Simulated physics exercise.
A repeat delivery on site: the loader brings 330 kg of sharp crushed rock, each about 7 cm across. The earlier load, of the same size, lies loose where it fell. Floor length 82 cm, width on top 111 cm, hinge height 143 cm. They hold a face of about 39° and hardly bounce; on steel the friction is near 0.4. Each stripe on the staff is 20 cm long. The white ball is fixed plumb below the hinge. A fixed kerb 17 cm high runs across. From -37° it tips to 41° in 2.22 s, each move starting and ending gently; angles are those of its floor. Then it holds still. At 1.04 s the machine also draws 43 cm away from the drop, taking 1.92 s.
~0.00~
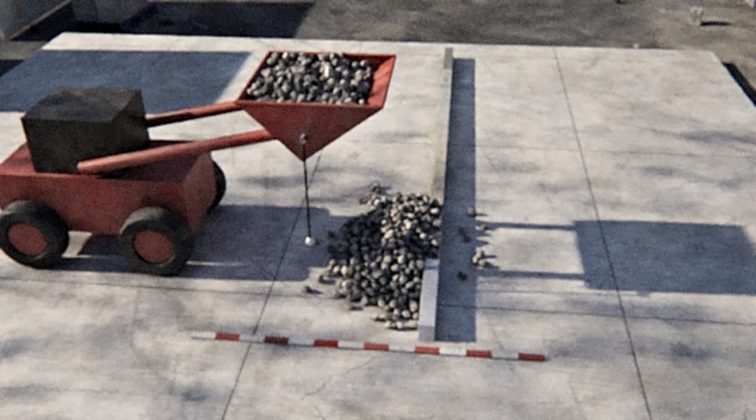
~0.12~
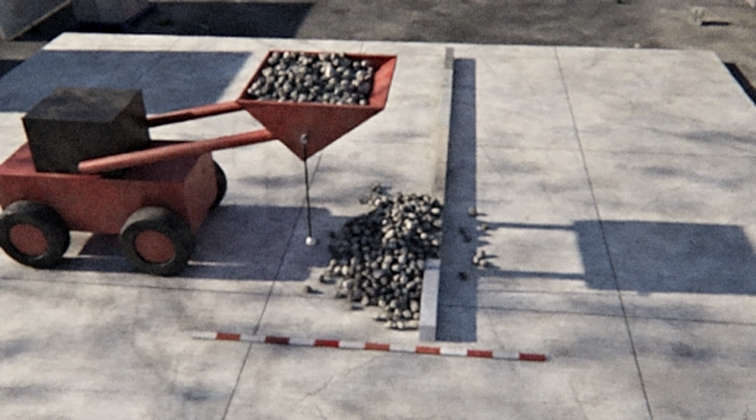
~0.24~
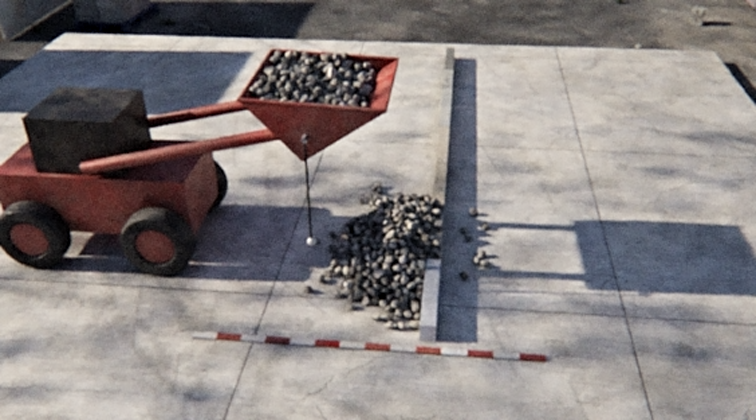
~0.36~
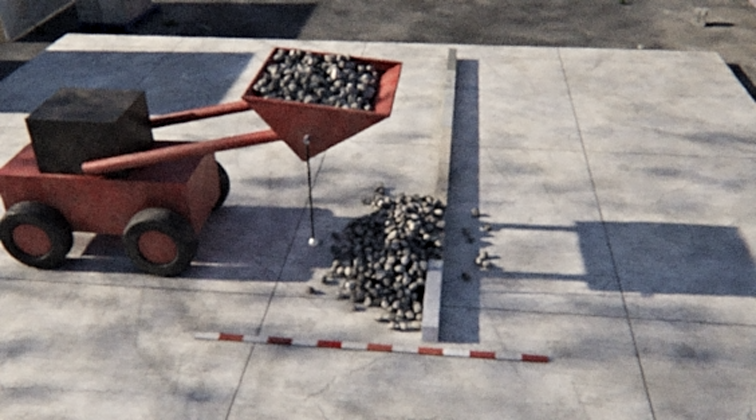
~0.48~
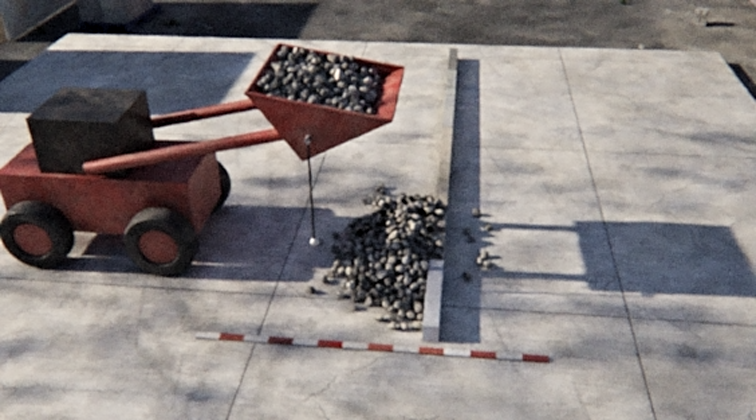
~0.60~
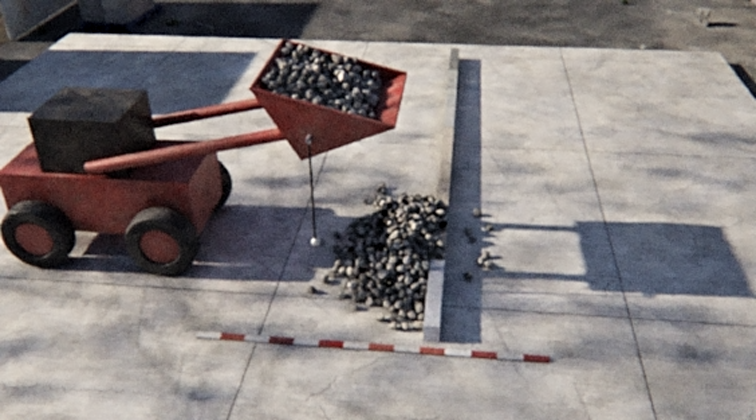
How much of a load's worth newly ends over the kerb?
Close to 2 parts in a hundred.
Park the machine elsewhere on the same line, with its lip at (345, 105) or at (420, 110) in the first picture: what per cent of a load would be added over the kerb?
About 0 and 20 per cent.
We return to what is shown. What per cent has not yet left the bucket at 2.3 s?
About 15 per cent.
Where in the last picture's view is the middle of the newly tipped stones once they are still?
Near (373, 234).
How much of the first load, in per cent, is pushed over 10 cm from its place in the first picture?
Roughly 5 per cent of them.
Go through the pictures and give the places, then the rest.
In the first frame, the bucket is at -37°, its lip at (383, 108); the top of the load is at (322, 62). The earlier load is highest near (398, 223), 31 cm above ground level, 99 % on this side of the kerb, 1 % over the kerb.
The second frame shows lip at (384, 109), floor tilted -36°, highest stones at (323, 62); the stones move at 0.0 m/s on average.
In the third frame, the bucket is at -34°, its lip at (386, 111); the top of the load is at (302, 64); the stones move at 0.1 m/s on average.
In the fourth frame, the bucket is at -32°, its lip at (390, 116); the top of the load is at (291, 58); the stones move at 0.1 m/s on average.
The fifth frame shows lip at (392, 121), floor tilted -28°, highest stones at (287, 56); the stones move at 0.1 m/s on average.
In the sixth frame, the bucket is at -23°, its lip at (395, 128); the top of the load is at (291, 53); the stones move at 0.2 m/s on average.
After 1.7 s the floor is at 29°; in per cent of one load, 93 in the bucket, 106 on this side of the kerb, 1 over the kerb; the foremost stones are at (479, 245).
After 2.3 s the floor is at 41°; in per cent of one load, 14 in the bucket, 185 on this side of the kerb, 2 over the kerb; the foremost stones are at (479, 245).
After 3.4 s the floor is at 41°; in per cent of one load, 0 in the bucket, 196 on this side of the kerb, 4 over the kerb; the foremost stones are at (484, 253).
After 6.0 s the floor is at 41°; in per cent of one load, 0 in the bucket, 196 on this side of the kerb, 4 over the kerb; the foremost stones are at (484, 253). Net gain over the kerb, 2.
